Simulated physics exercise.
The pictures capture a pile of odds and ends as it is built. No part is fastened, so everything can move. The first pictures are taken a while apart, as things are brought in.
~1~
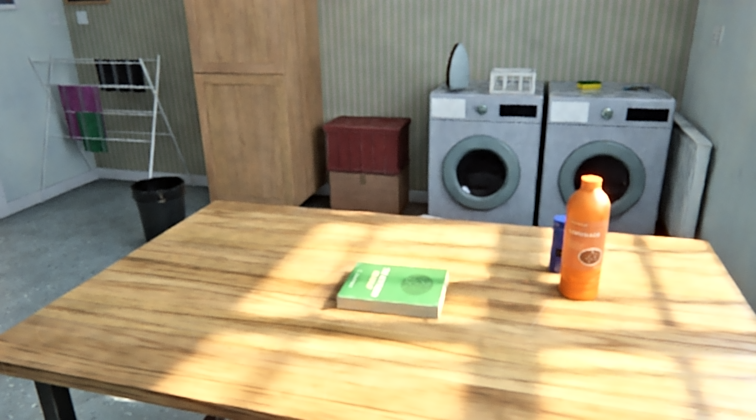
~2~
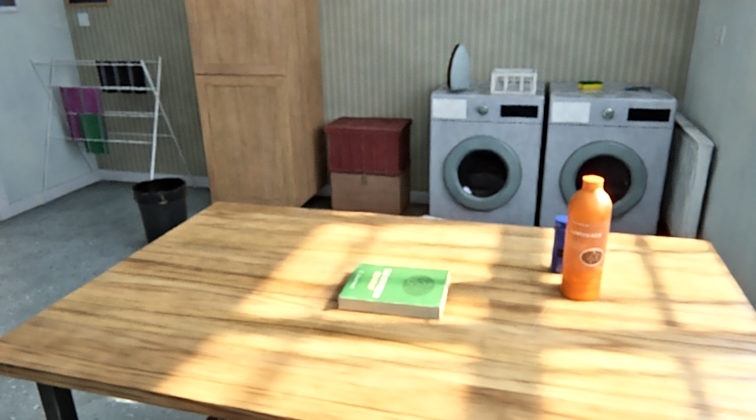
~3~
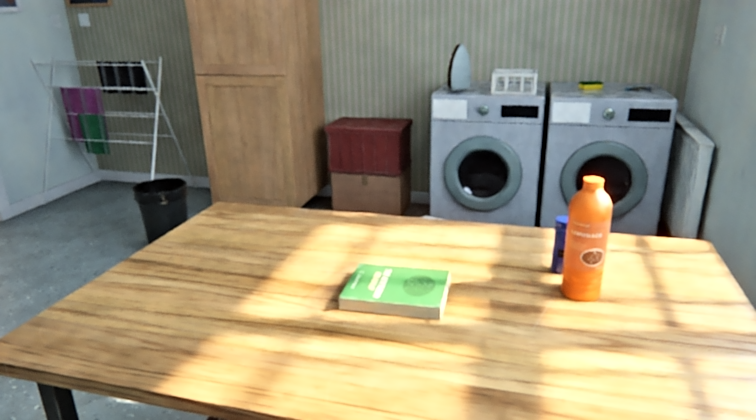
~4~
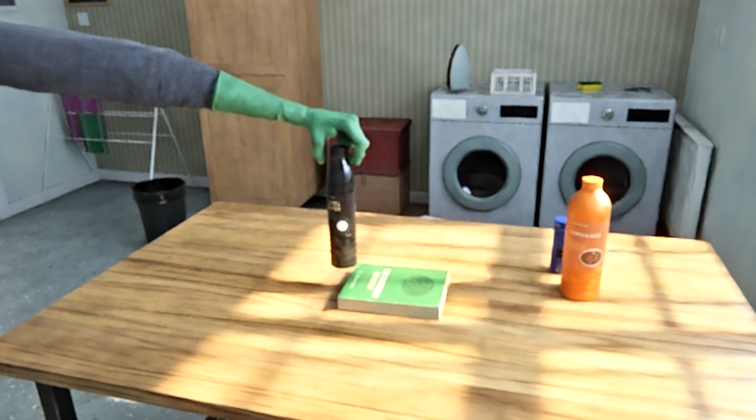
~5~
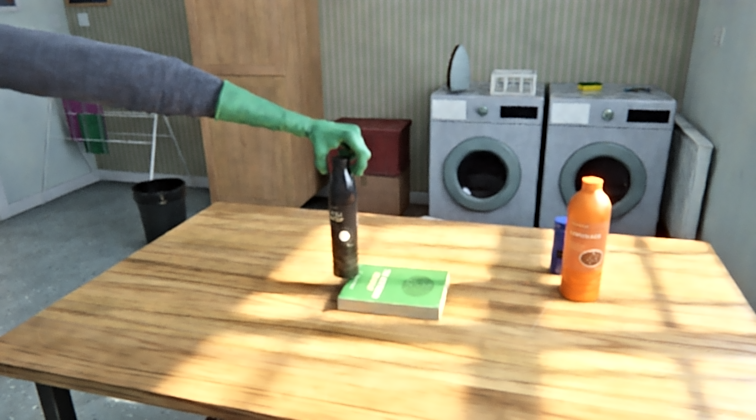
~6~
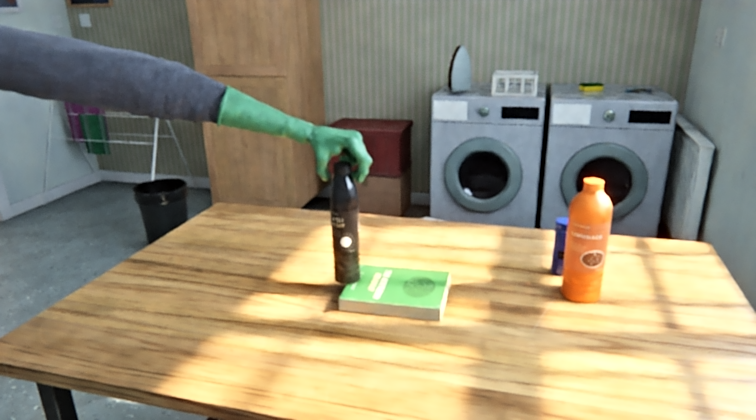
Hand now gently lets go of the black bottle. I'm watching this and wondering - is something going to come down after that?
I expect the stack will not stand.
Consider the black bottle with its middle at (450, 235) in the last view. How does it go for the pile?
After that, the pile falls over.
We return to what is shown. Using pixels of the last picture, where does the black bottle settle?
The object winds up at approximately (277, 272).
Then, 0.50 s after the last picture, black bottle now fallen.
Then, 0.60 s after the last picture, things are still on the move.
At rest, fallen, black bottle; the other 3 in place. Seen from the same camera at the end, black bottle near (277, 272). The pile loses its balance.
